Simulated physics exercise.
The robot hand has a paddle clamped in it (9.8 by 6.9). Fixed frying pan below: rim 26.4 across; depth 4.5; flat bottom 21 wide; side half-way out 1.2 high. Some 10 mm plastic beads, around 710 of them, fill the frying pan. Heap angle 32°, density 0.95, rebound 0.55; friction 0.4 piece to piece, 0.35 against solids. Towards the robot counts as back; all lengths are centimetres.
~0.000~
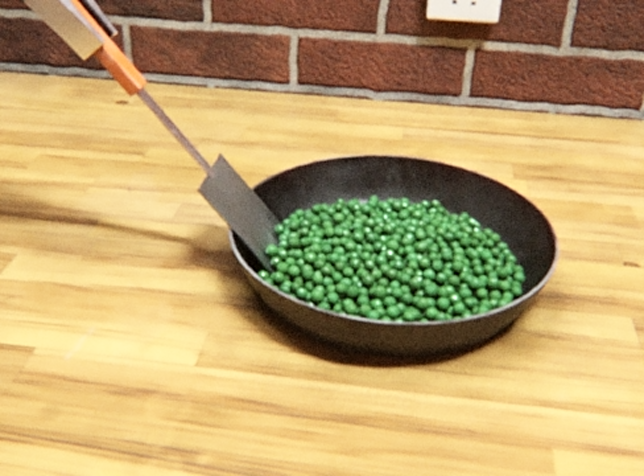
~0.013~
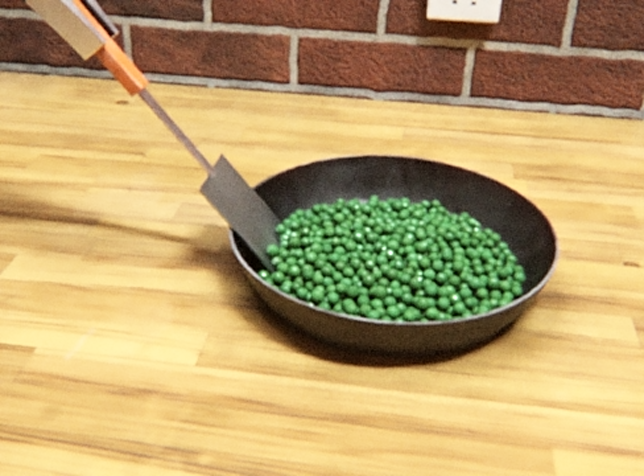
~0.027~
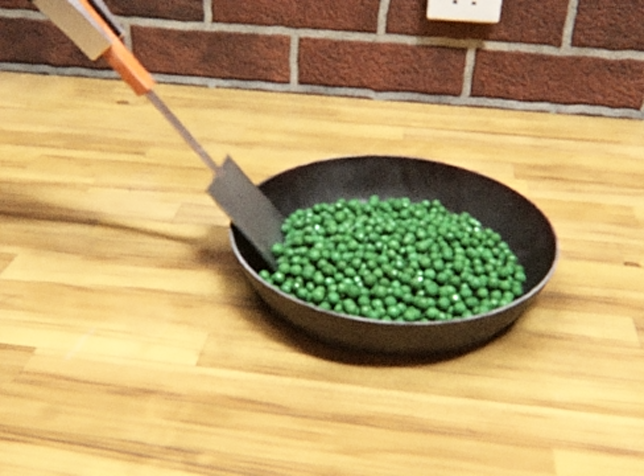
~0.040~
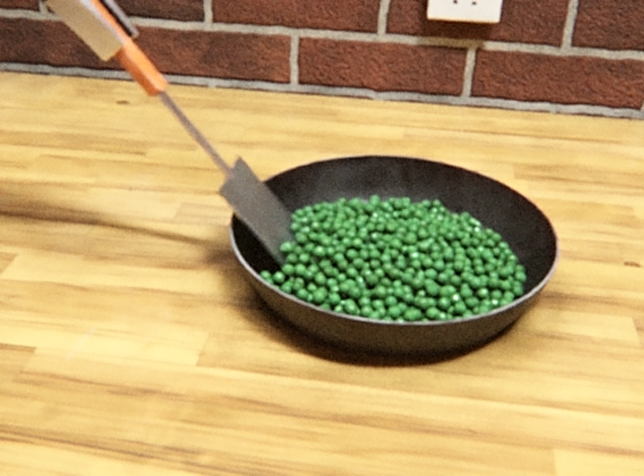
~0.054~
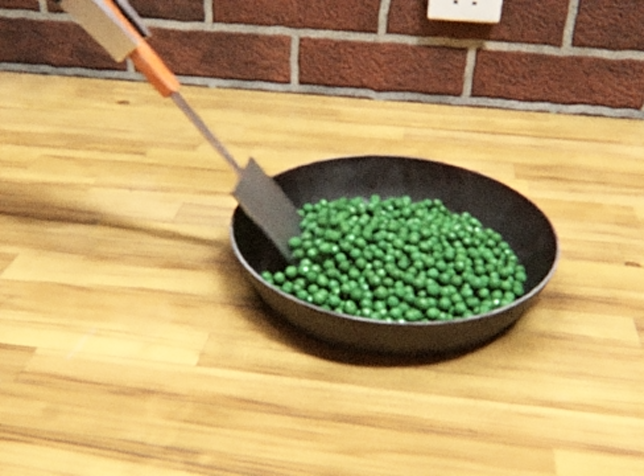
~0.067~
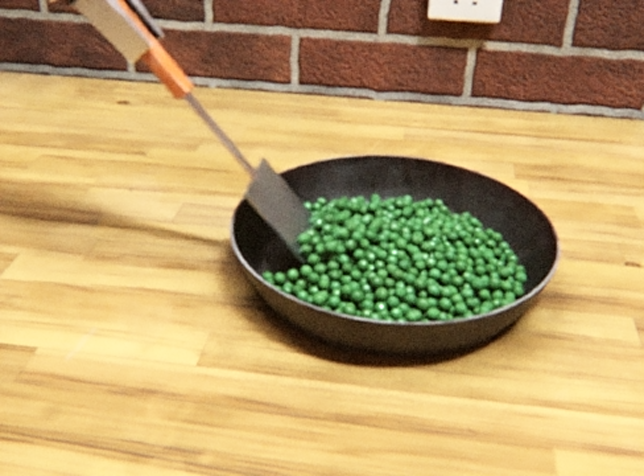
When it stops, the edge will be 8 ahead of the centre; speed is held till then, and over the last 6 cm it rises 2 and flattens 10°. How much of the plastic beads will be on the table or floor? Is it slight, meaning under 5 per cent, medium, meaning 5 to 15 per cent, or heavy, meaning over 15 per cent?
It is slight, under 5 per cent.
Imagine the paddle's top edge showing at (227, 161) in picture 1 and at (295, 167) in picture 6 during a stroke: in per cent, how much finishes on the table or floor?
10 per cent.
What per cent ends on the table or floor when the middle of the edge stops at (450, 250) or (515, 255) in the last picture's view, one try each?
Try 1: Approx. 0 %; try 2: Approx. 15 %.
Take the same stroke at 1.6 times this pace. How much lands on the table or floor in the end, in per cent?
I'd put it around 10 per cent.
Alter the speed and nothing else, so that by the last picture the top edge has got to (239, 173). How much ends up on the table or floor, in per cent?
That share would be about 0 percent.
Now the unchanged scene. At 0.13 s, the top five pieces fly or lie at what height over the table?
Height: Approx. 5 cm.
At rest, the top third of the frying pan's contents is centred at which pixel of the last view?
Somewhere near (500, 256) in the last picture.
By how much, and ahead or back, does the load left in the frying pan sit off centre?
Roughly 4.0 centimetres ahead.
After 0.13 s, sloping 51°, highest piece 5 above the table; 712 in the frying pan.
After 0.19 s, sloping 48°, highest piece 6 above the table; 712 in the frying pan.
After 0.42 s, sloping 41°, highest piece 5 above the table; 690 in the frying pan, 19 on the table or floor, 3 on the blade or in flight.
After 1.47 s, sloping 41°, highest piece 5 above the table; 690 in the frying pan, 22 on the table or floor.
At rest, 690 in the frying pan, 22 on the table or floor. That is 3 % on the table or floor.
